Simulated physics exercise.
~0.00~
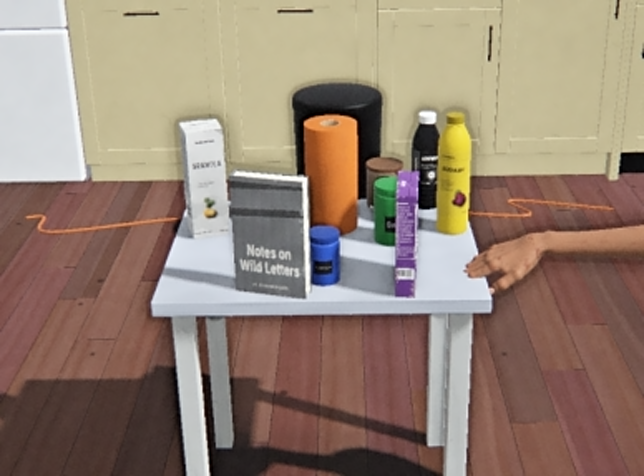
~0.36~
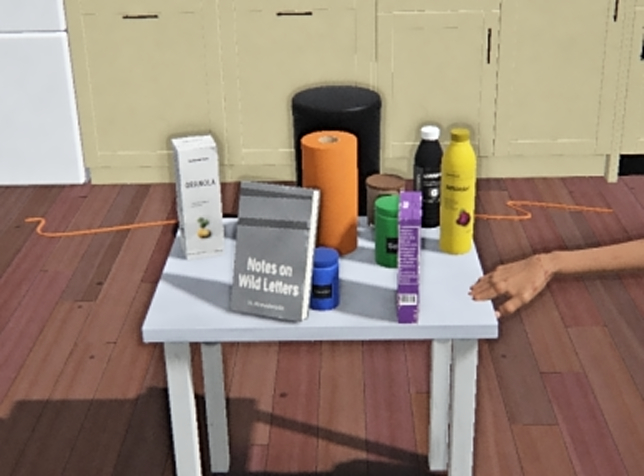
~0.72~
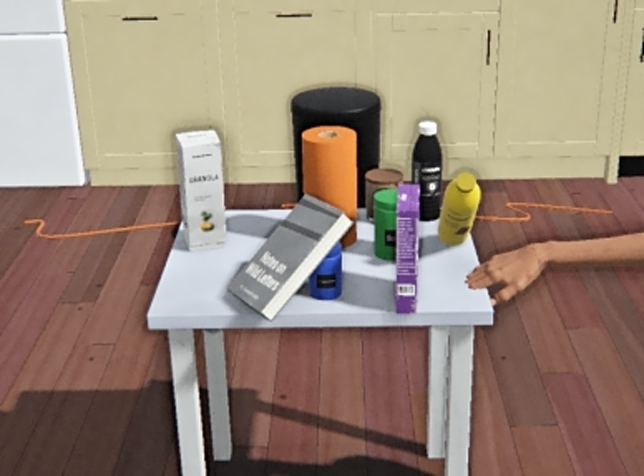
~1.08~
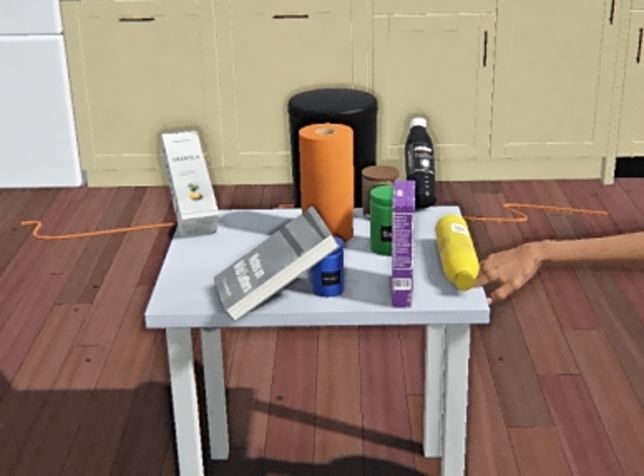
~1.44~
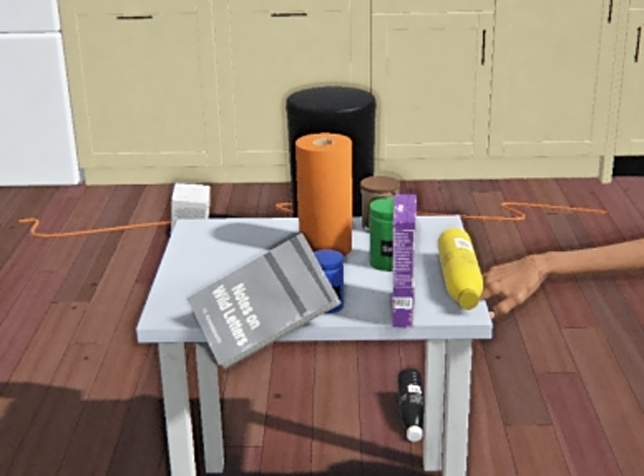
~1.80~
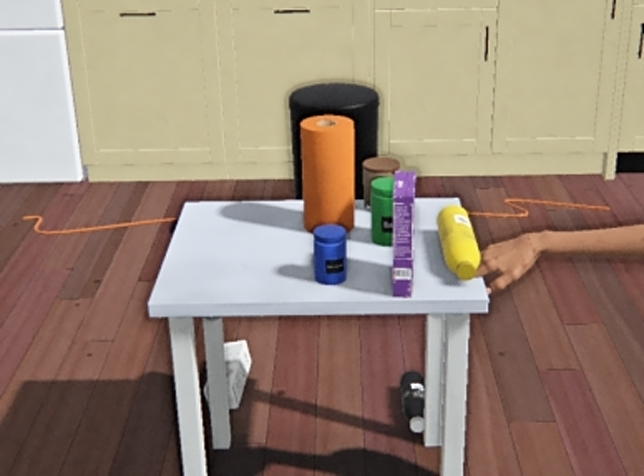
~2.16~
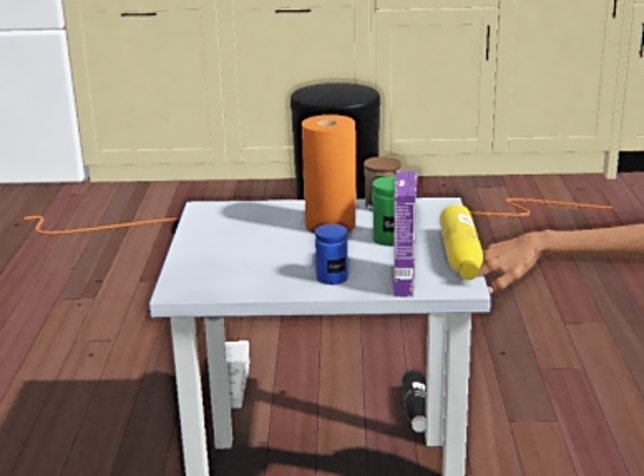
A hand at the right edge jolted a small table of kitchen items, and the grey book, white carton and black bottle tipped and fell off while the yellow bottle toppled onto its side; the rest, including the purple packet, stayed standing.
